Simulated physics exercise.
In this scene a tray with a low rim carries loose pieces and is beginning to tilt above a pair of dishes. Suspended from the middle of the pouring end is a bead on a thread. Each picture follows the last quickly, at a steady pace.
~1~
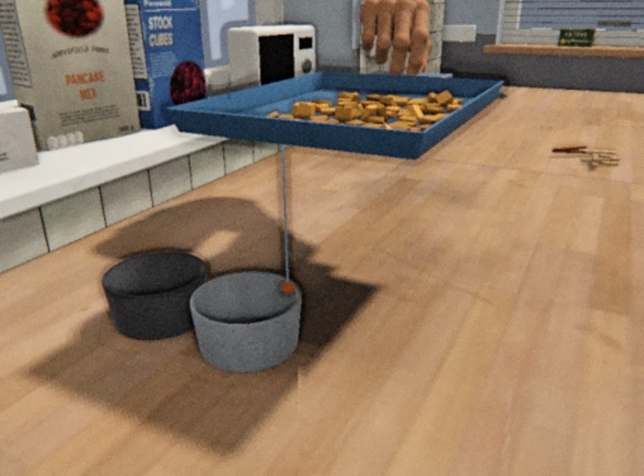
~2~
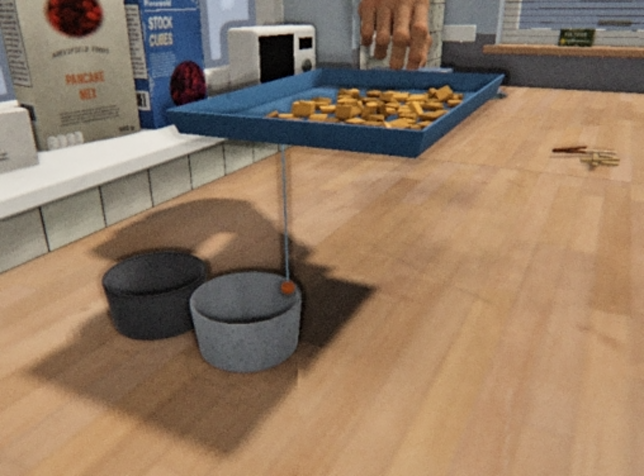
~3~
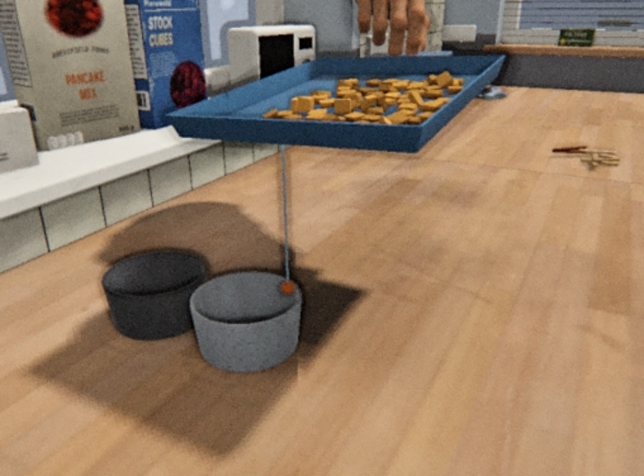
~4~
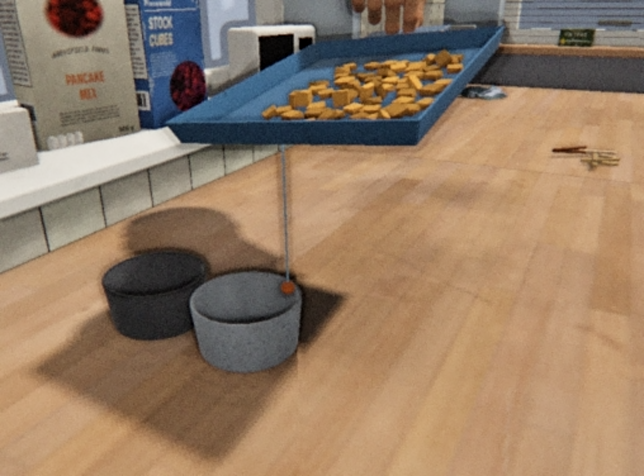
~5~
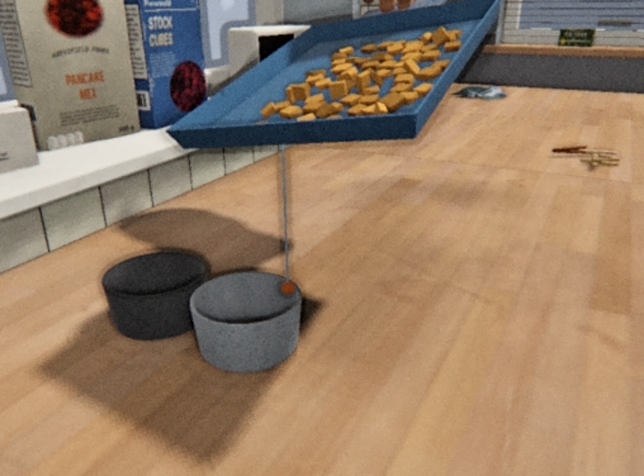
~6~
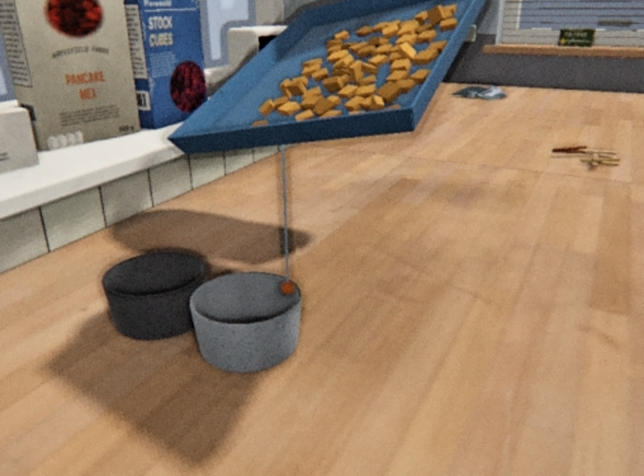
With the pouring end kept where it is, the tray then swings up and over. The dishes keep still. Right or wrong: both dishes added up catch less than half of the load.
Wrong, they catch more than half.
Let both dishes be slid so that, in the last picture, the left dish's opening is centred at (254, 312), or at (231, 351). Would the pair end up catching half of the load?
The pair would catch the lesser share the first time and the lesser share the second time.
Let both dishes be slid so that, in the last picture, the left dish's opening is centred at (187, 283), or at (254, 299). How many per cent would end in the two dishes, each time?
First some 90, then 30 per cent.
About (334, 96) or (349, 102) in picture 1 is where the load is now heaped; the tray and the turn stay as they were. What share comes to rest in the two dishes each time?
It comes to about 60 per cent the first time and about 70 per cent the second.
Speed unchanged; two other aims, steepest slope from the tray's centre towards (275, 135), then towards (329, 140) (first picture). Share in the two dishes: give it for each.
I'd put it at some 40 % and then some 0 %.
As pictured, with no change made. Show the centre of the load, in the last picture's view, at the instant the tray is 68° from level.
I'd put it at about (244, 121).
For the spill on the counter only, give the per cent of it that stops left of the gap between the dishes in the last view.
Estimate: About 50 percent.
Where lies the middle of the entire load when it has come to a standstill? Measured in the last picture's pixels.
About pixel (223, 330).
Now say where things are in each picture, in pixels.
In the first frame, corners of the pouring end near (177, 107) and (418, 130), level; middle of the load near (381, 113), cereal squares; left dish near (121, 314); right dish near (215, 343); bead on its thread near (288, 288).
In the second frame, corners of the pouring end near (176, 109) and (417, 128), level; middle of the load near (381, 110).
In the third frame, corners of the pouring end near (175, 113) and (416, 124), tipped barely, lowest at the left corner; middle of the load near (380, 102).
In the fourth frame, corners of the pouring end near (175, 120) and (413, 117), tipped a little, lowest at the left corner; middle of the load near (379, 89).
In the fifth frame, corners of the pouring end near (175, 127) and (410, 110), tipped clearly, lowest at the left corner; middle of the load near (382, 75).
In the sixth frame, corners of the pouring end near (175, 134) and (406, 104), tipped clearly, lowest at the left corner; middle of the load near (378, 61); left dish near (121, 314); right dish near (215, 343).
Shortly afterwards, tray tipped steeply; the whole lot on the tray.
Next, tray tipped past a quarter turn; near a quarter on the tray; near a quarter in the right dish; near a quarter in the left dish; a little outside both; near a quarter in the air.
Some moments later, tray tipped past a quarter turn; near half in the right dish; near a quarter in the left dish; near a quarter outside both; only a few in the air.
In the end, tray tipped past a quarter turn; near half in the right dish; near a quarter in the left dish; near a quarter outside both; only a few in the air.
